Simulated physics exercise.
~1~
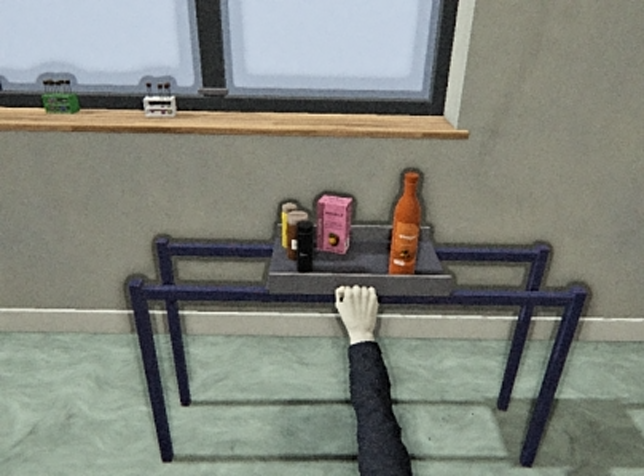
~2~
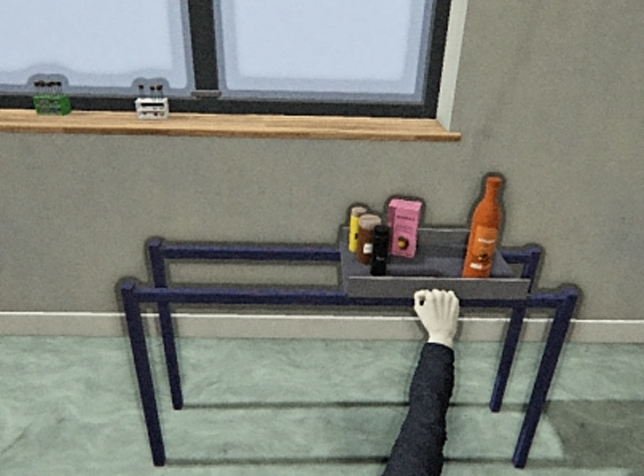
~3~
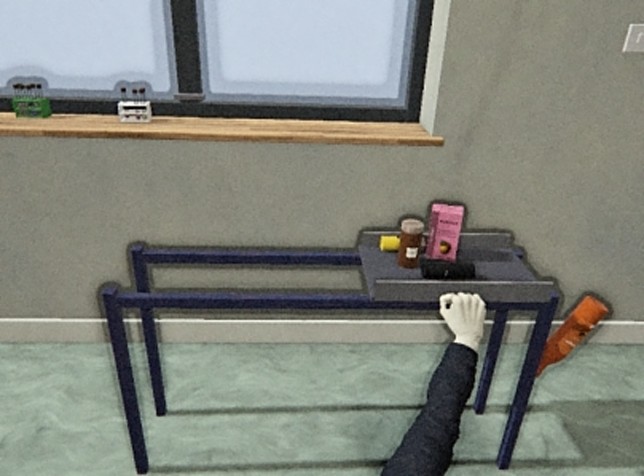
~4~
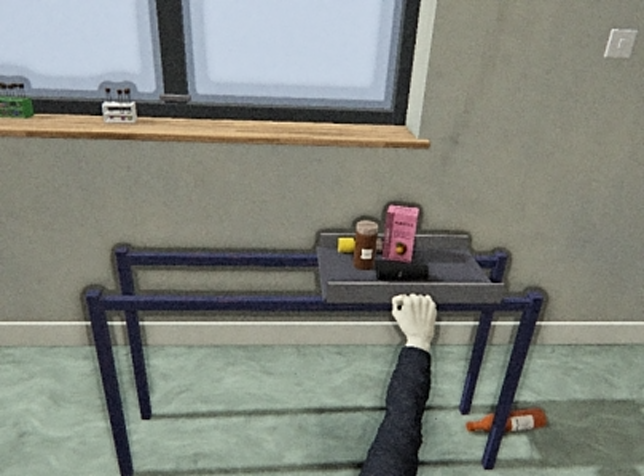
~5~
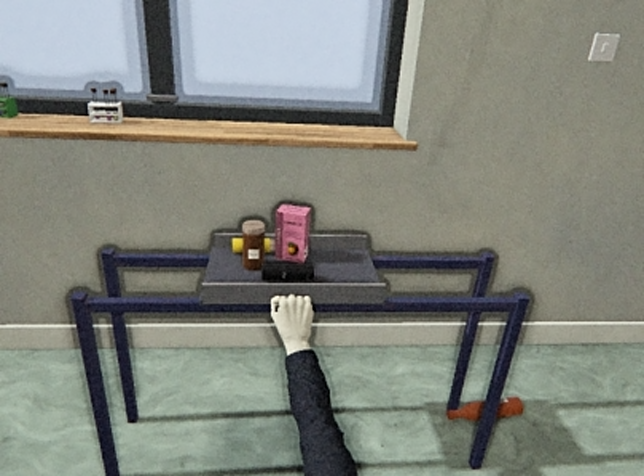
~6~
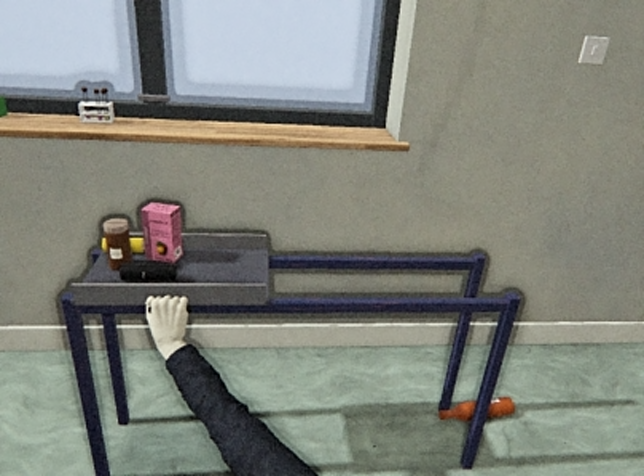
On a rack below a window, a hand slid a tray of bottles, jars and a pink carton right, and the orange bottle fell to the floor while two shakers toppled; the hand then moved the tray left, jar and carton still upright.
